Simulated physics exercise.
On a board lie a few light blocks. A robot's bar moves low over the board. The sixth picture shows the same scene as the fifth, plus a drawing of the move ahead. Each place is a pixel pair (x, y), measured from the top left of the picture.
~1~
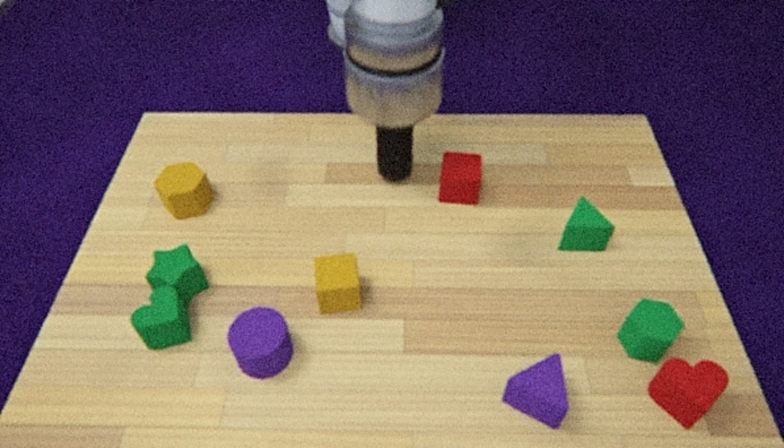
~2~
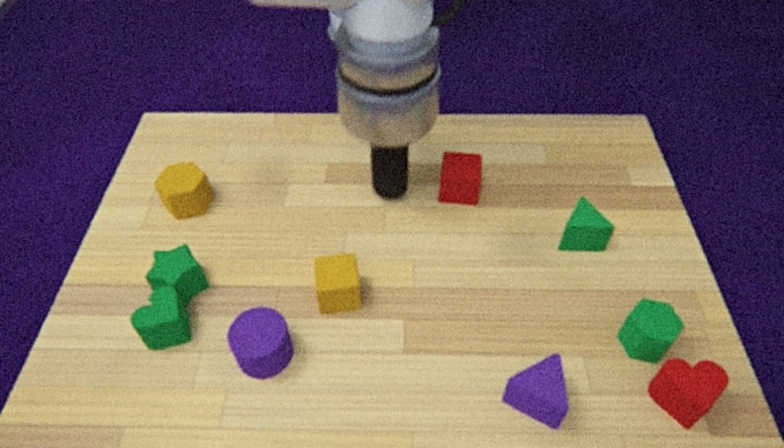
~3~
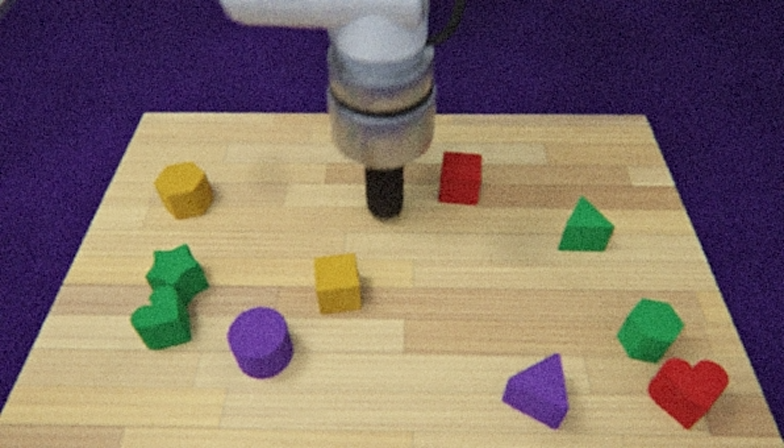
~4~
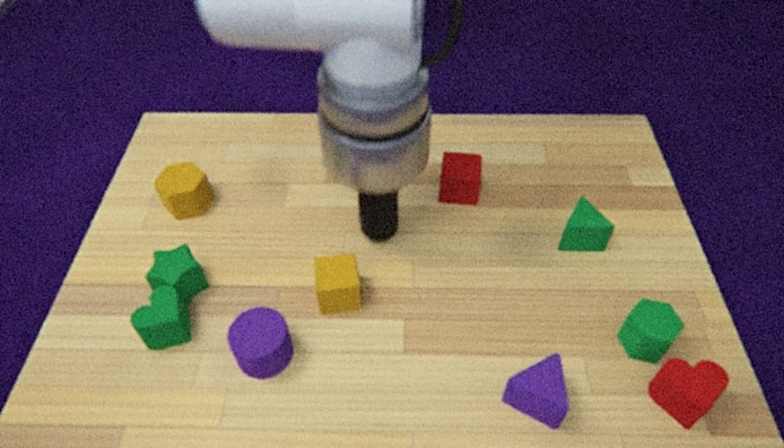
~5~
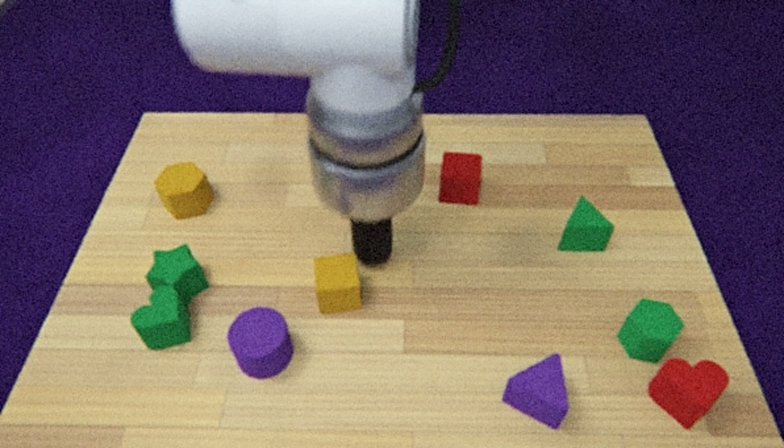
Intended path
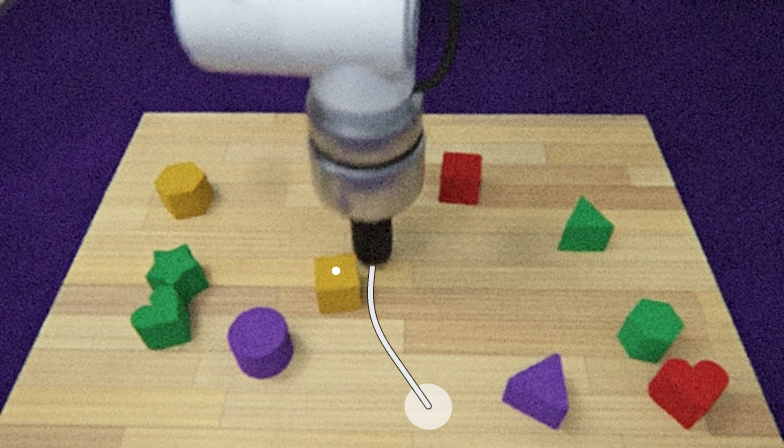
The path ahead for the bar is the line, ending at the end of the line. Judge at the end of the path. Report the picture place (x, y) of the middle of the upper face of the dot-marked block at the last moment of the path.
The top centre is at (319, 296).
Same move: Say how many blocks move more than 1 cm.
By the end of the path, one block has moved more than about a centimetre.
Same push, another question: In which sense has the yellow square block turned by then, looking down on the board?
Seen from overhead, it turns clockwise.
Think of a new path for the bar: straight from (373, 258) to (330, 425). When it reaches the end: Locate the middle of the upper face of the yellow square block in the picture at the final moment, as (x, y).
At the end it should sit near (304, 312).
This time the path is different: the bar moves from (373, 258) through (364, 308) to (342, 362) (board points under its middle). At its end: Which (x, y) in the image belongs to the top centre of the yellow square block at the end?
The answer is (303, 311).
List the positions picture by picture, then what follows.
The first frame shows lower end of the bar at (395, 169), tops of blocks, yellow square block at (336, 271), purple triangular block at (545, 380).
The second frame shows bar at (390, 187), blocks as before.
The third frame shows bar at (385, 206), blocks as before.
The fourth frame shows bar at (379, 228), blocks as before.
The fifth frame shows bar at (373, 252), yellow square block at (336, 271), purple triangular block at (545, 380).
The drawn path runs from (373, 258) via (371, 305) and (393, 355), ending at (428, 406); the dot is on the yellow square block.
The first path, step by step. One third of the way, bar at (371, 301); yellow square block at (319, 294), turned 50° clockwise.
Two thirds of the way, bar at (393, 350); yellow square block at (319, 296), turned 55° clockwise.
At the end, bar at (429, 400); yellow square block at (319, 296), turned 55° clockwise; purple triangular block not moved.
